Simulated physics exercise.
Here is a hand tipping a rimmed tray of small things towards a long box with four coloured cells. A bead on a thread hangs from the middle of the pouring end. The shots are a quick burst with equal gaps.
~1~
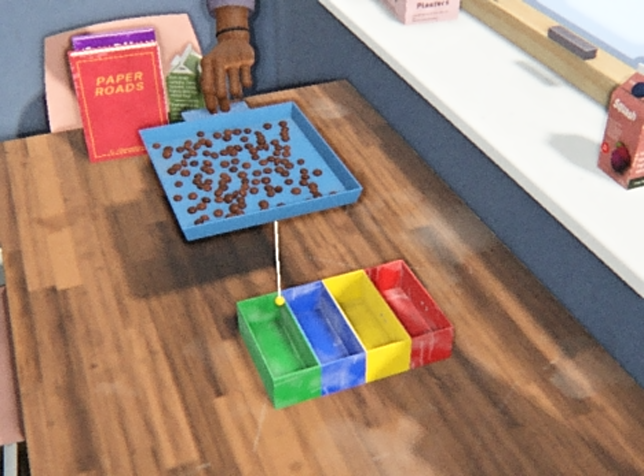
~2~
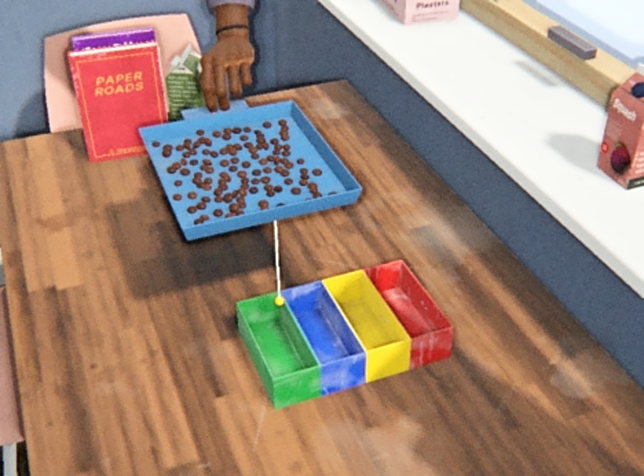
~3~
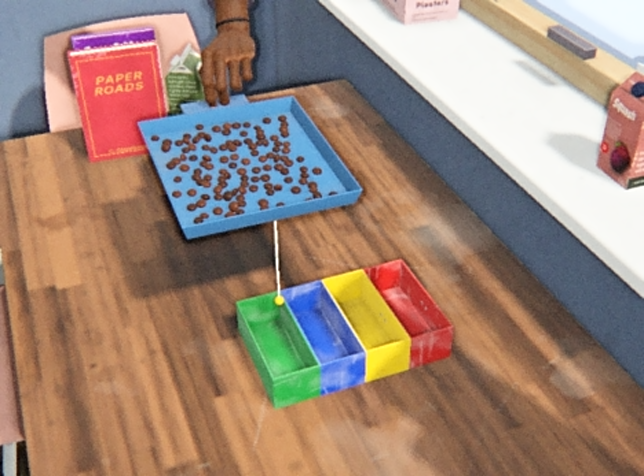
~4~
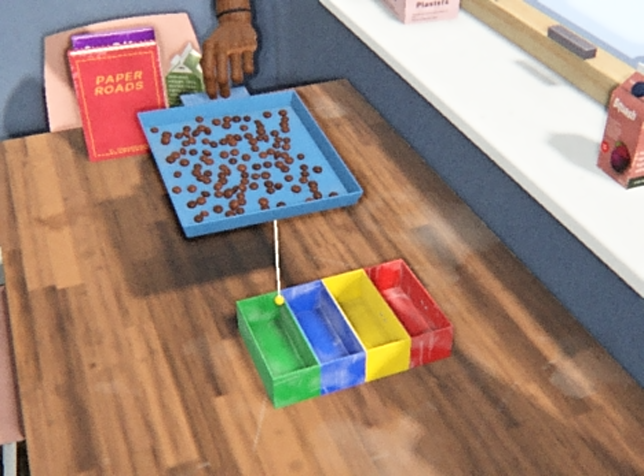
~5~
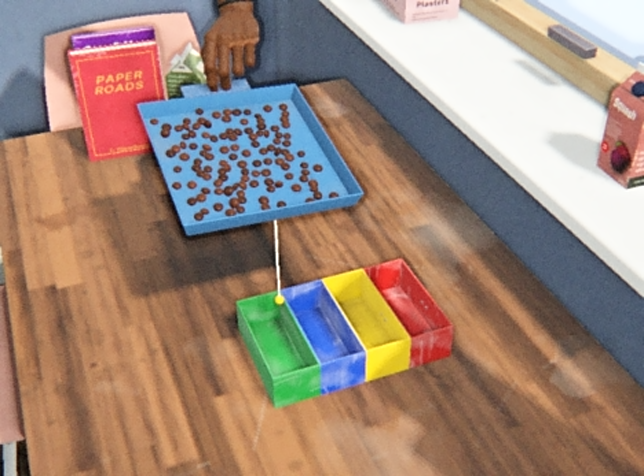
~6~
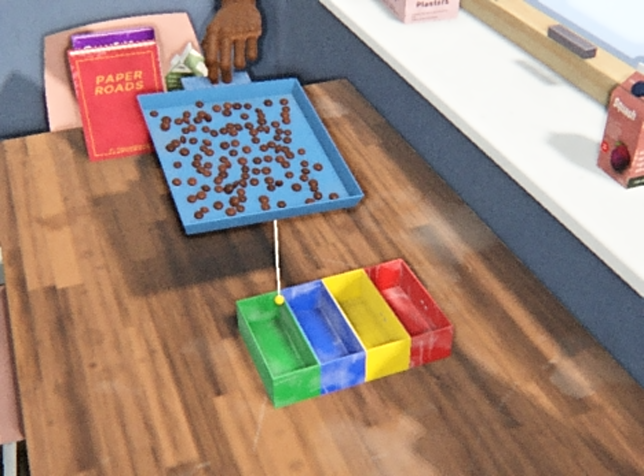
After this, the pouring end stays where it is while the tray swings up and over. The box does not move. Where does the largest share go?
Fullest: The yellow cell.
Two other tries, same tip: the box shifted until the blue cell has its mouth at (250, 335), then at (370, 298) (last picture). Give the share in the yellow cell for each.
First some 10, then 0 per cent.
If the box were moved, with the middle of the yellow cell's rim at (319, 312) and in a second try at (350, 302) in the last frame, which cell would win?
One: Red. Two: The yellow cell.
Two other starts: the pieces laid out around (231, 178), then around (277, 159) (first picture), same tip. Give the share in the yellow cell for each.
In turn 50 and 80 in a hundred.
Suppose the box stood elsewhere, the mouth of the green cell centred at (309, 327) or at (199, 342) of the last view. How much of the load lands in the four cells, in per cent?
In turn 100 and 60 in a hundred.
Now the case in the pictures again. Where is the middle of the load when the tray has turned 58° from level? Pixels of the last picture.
At about (299, 189).
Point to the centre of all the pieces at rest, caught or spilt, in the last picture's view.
Near (351, 341).
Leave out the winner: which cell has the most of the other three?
Second comes the cell in blue.
Just after the last frame, tray tipped steeply; every one on the tray.
A moment on, tray tipped right over; roughly a quarter on the tray; roughly a quarter in the yellow cell; roughly a quarter in the blue cell; just a few in the green cell; roughly a quarter falling or outside the box.
Further on, tray tipped past a quarter turn; roughly half in the yellow cell; roughly a third in the blue cell; about a tenth in the green cell; just a few in the red cell.
When it is over, tray tipped past a quarter turn; roughly half in the yellow cell; roughly a third in the blue cell; about a tenth in the green cell; just a few in the red cell.
